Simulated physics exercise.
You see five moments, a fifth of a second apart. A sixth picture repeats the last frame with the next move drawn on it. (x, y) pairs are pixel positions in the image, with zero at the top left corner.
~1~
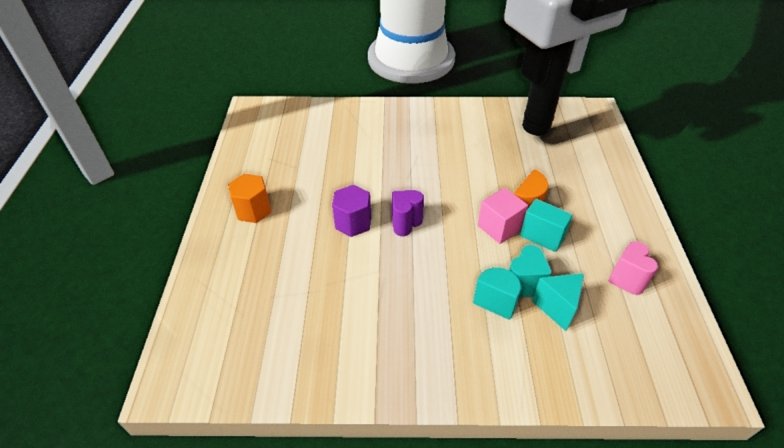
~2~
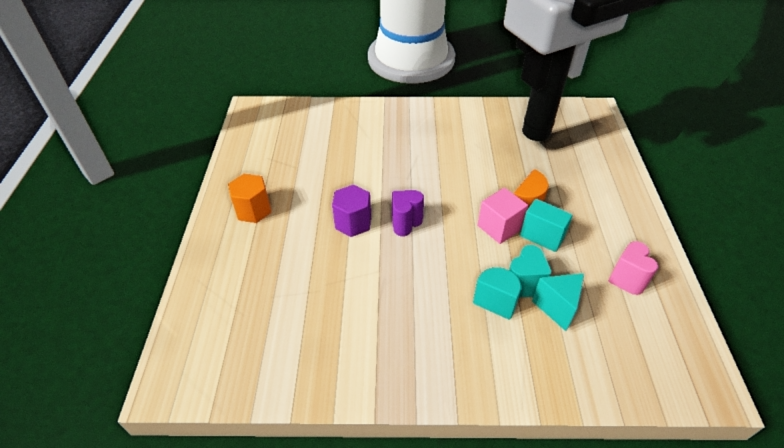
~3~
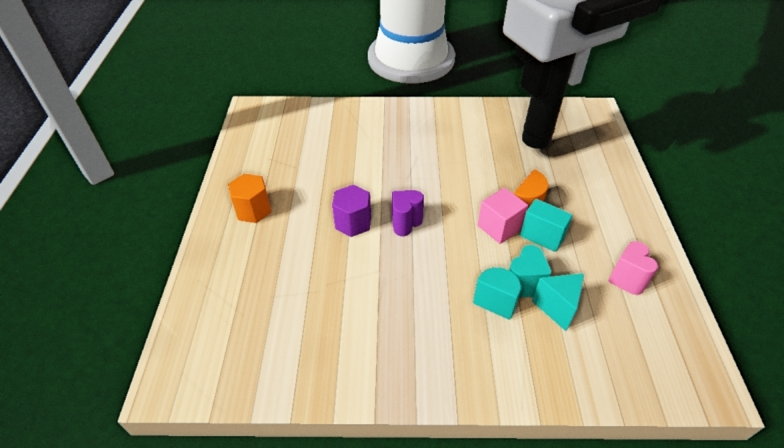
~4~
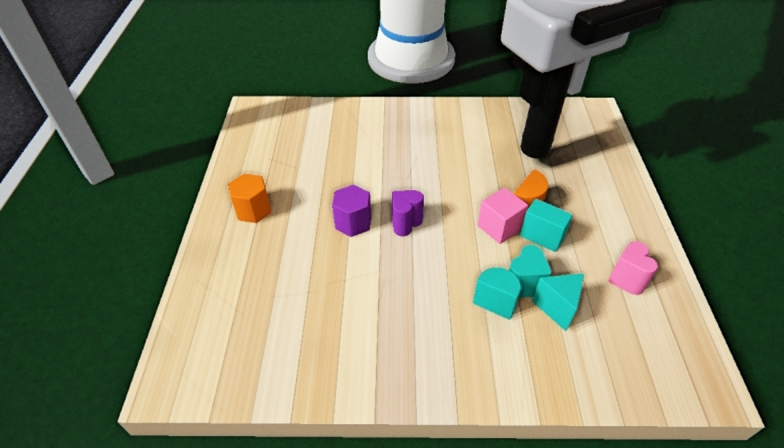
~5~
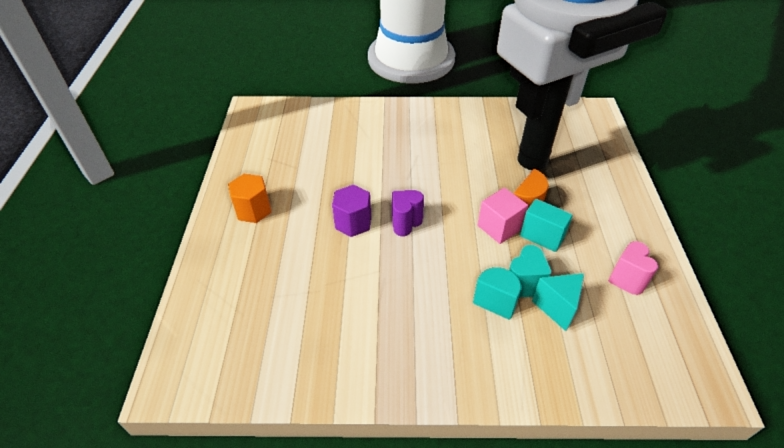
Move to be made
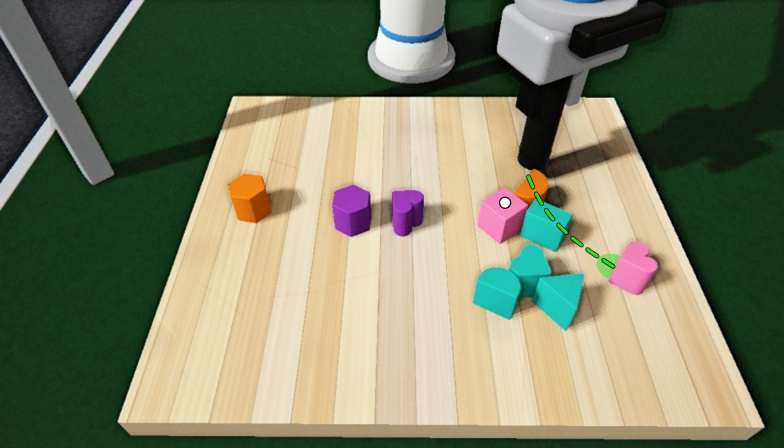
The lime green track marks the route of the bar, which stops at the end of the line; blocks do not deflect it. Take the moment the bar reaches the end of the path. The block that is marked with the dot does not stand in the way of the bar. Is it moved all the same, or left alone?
Here the block that is marked with the dot moves off its spot.
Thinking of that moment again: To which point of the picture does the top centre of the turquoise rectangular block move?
The answer is (549, 230).
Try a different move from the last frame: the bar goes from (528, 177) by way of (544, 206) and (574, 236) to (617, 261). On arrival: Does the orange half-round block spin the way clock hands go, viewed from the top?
Yes, I think so.
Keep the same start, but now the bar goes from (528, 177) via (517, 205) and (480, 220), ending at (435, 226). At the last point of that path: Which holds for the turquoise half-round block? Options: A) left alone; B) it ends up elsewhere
A - left alone.
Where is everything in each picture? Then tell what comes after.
The first picture shows tip of the bar at (536, 128), middles of tops, pink four-sided block at (505, 203), orange half-round block at (534, 184), turquoise rectangular block at (550, 213), pink heart-shaped block at (640, 256).
The second picture shows bar at (536, 133), nothing pushed.
The third picture shows bar at (536, 141), nothing pushed.
The fourth picture shows bar at (535, 150), nothing pushed.
The fifth picture shows bar at (532, 161), pink four-sided block at (505, 203), orange half-round block at (534, 184), turquoise rectangular block at (550, 213), pink heart-shaped block at (640, 256).
The line goes from (528, 177) over (544, 207) and (573, 238) to (614, 267); the dot is on the pink four-sided block.
The first path, step by step. One third of the way, bar at (549, 193); pink four-sided block at (494, 211); orange half-round block at (530, 204), turned 45° clockwise; turquoise rectangular block at (546, 222), turned 50° anticlockwise.
Two thirds of the way, bar at (579, 224); pink four-sided block at (494, 211); orange half-round block at (535, 207), turned 95° clockwise; turquoise rectangular block at (549, 230), turned 55° anticlockwise.
At the end, bar at (622, 253); pink four-sided block at (494, 211); orange half-round block at (535, 207), turned 95° clockwise; turquoise rectangular block at (549, 230), turned 55° anticlockwise; pink heart-shaped block at (653, 265), turned 15° clockwise.
